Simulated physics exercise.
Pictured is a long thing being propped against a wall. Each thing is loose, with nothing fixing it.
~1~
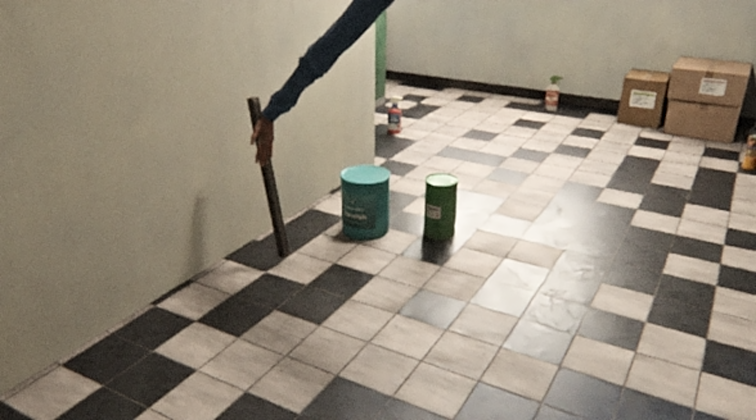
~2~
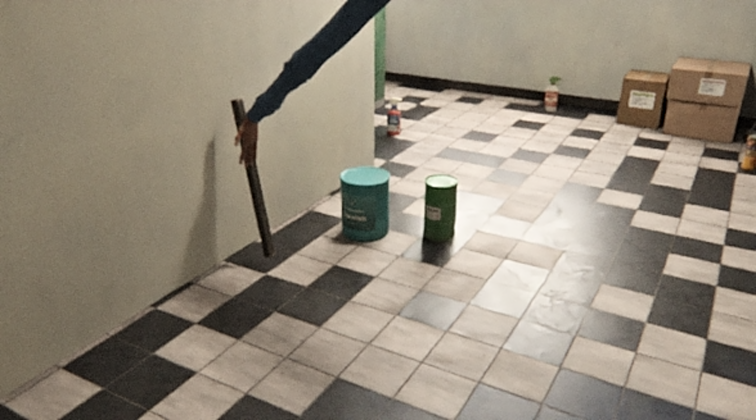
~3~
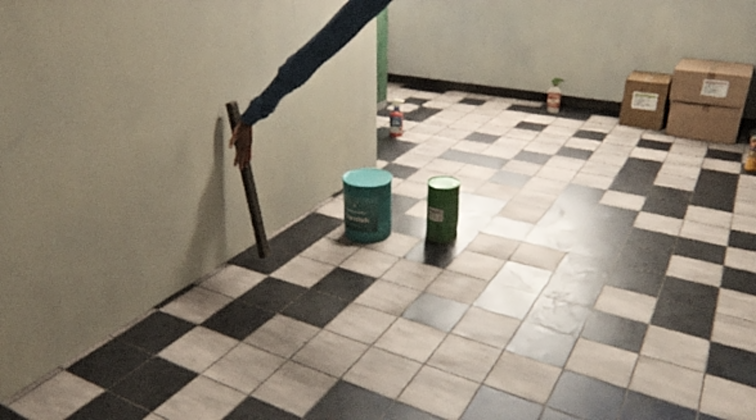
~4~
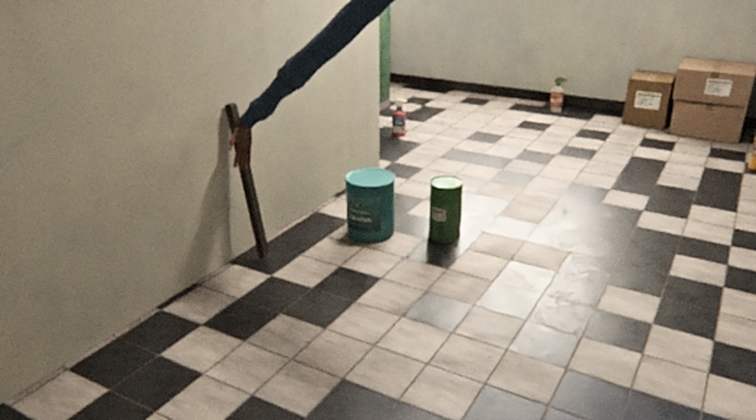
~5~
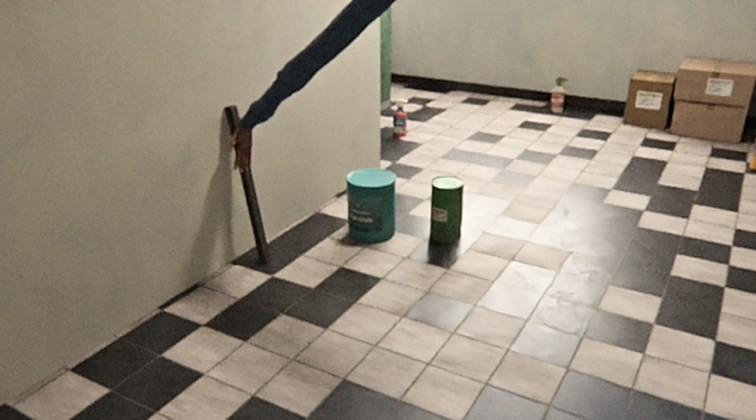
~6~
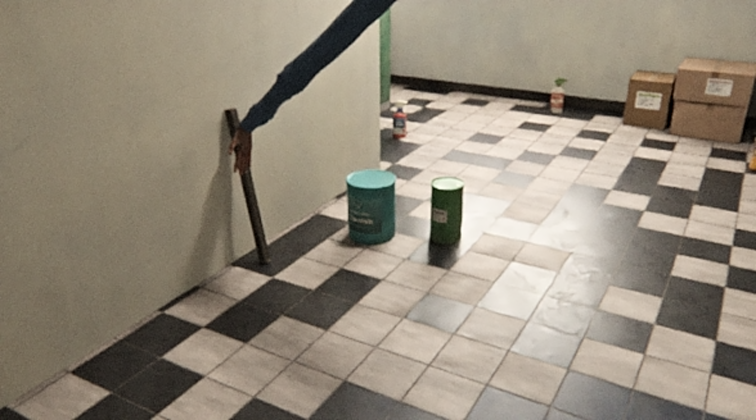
In the video, an arm in a dark blue sleeve moves a long black pole slightly left and leans it against a pale wall, keeping hold of it, while a turquoise pail and green container stand on the checkered floor.
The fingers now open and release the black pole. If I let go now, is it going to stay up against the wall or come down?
It will stay put.
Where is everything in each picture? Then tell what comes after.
On its way; black pole (269, 180); turquoise pail (366, 202), in the first picture.
On its way; black pole (254, 181); turquoise pail (365, 204), in the second picture.
On its way; black pole (249, 183); turquoise pail (368, 206), in the third picture.
On its way; black pole (249, 184); turquoise pail (371, 205), in the fourth picture.
Leant on the wall, still held; black pole (249, 186); turquoise pail (372, 206), in the fifth picture.
Leant on the wall, still held; black pole (249, 189); turquoise pail (372, 207), in the sixth picture.
Then, 0.20 s on from there, no change.
Then, 0.70 s on from there, black pole resting near (249, 189).
In the end, all 3 unmoved. At the end, from the last picture's camera, black pole near (249, 189). The pole remains leaning.
